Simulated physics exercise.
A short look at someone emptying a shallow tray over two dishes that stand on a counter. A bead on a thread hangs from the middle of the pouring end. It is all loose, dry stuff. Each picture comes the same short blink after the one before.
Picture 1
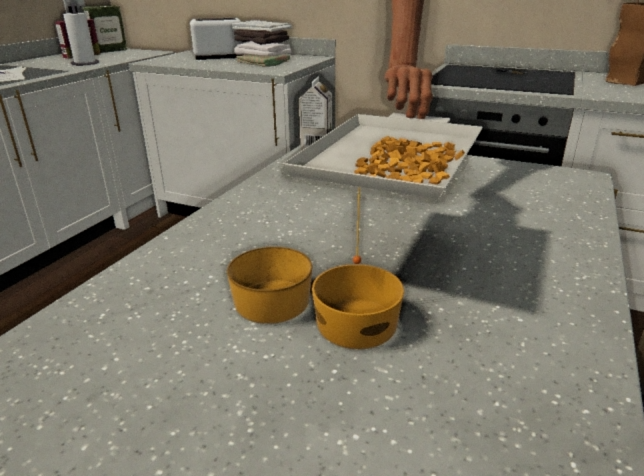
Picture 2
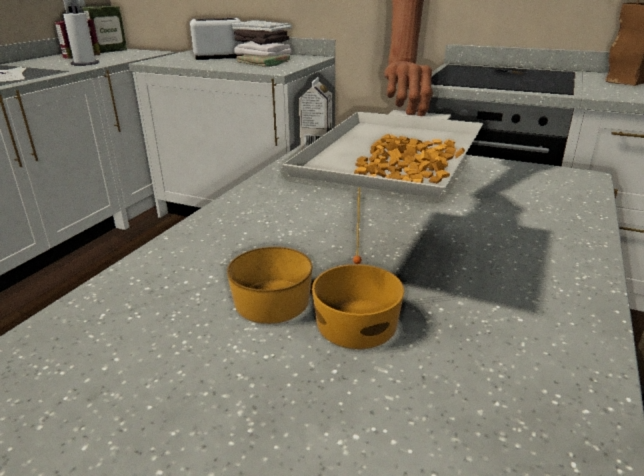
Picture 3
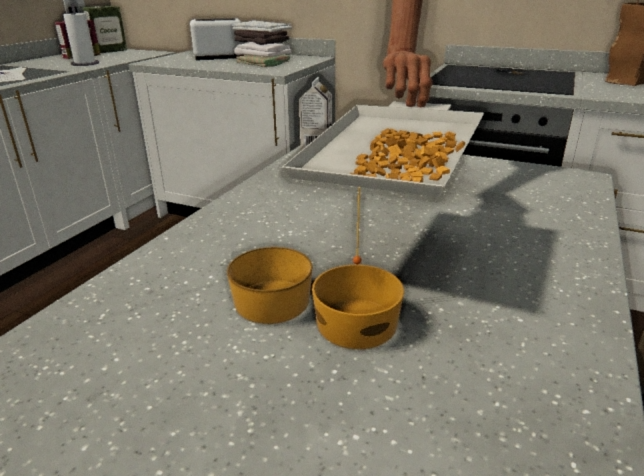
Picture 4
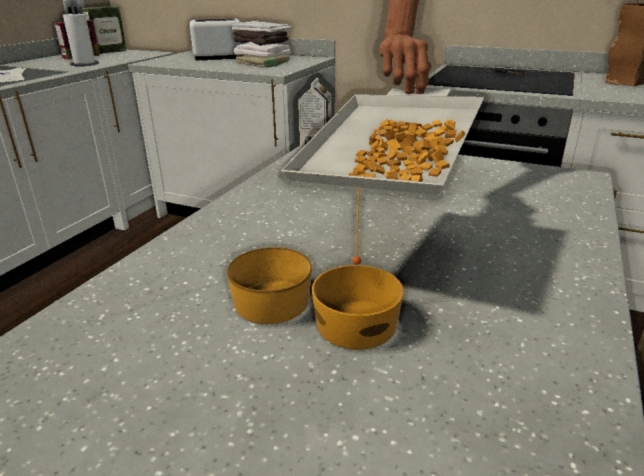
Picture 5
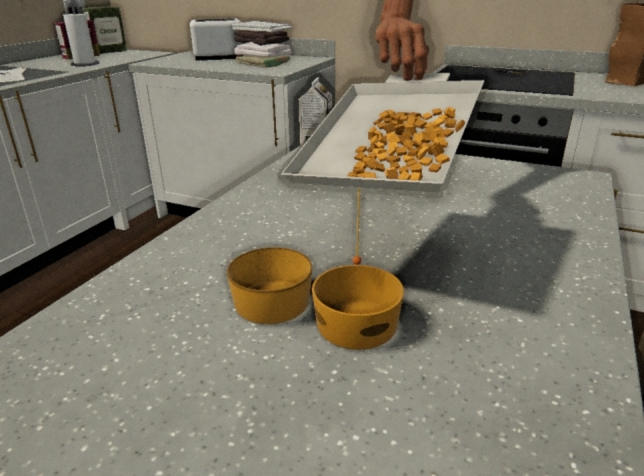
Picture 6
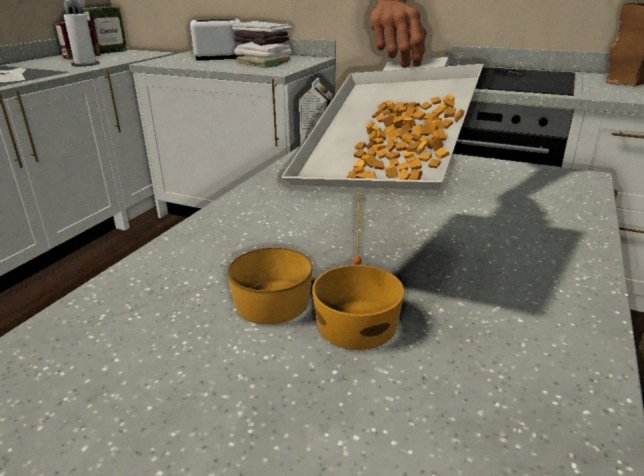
In a kitchen, a hand gradually tilts a shallow tray of small orange-brown crackers above two mustard-yellow dishes standing on a speckled counter.
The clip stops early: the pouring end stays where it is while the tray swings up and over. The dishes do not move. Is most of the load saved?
In the dishes lies the larger part of it.
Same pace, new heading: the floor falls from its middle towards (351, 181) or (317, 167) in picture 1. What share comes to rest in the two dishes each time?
In turn 80 and 60 in a hundred.
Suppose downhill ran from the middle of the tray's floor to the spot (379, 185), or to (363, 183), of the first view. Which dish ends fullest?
First right, then the right dish.
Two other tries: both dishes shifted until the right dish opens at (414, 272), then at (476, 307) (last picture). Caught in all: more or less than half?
First under half, then not half.
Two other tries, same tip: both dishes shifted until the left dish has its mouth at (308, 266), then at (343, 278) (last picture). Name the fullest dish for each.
At the first place the left dish, at the second the left-hand dish.
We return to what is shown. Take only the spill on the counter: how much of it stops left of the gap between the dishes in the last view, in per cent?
Near 50 %.
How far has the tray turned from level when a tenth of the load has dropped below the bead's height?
Around 75° of tilt.
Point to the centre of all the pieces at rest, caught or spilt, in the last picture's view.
Around (291, 300).
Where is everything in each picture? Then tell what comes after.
The first picture shows corners of the pouring end at (290, 163) and (440, 184), level; middle of the load at (407, 159), small crackers; left dish at (249, 303); right dish at (341, 328); bead on its thread at (357, 260).
The second picture shows corners of the pouring end at (290, 163) and (440, 184), level; middle of the load at (408, 158).
The third picture shows corners of the pouring end at (290, 165) and (439, 183), tipped barely, lowest at the left corner; middle of the load at (407, 154).
The fourth picture shows corners of the pouring end at (289, 168) and (438, 181), tipped a little, lowest at the left corner; middle of the load at (407, 148).
The fifth picture shows corners of the pouring end at (288, 171) and (437, 179), tipped clearly, lowest at the left corner; middle of the load at (406, 141).
The sixth picture shows corners of the pouring end at (289, 174) and (437, 178), tipped clearly, lowest at the left corner; middle of the load at (405, 135); left dish at (250, 304); right dish at (341, 329).
Soon, tray tipped steeply; nearly all on the tray; a small part in the air.
A while on, tray tipped past a quarter turn; about a quarter in the right dish; about half in the left dish; a small part outside both; a small part in the air.
Towards the end, tray tipped past a quarter turn; about a quarter in the right dish; about two thirds in the left dish; a small part outside both.
Finally, tray tipped past a quarter turn; about a quarter in the right dish; about two thirds in the left dish; a small part outside both.
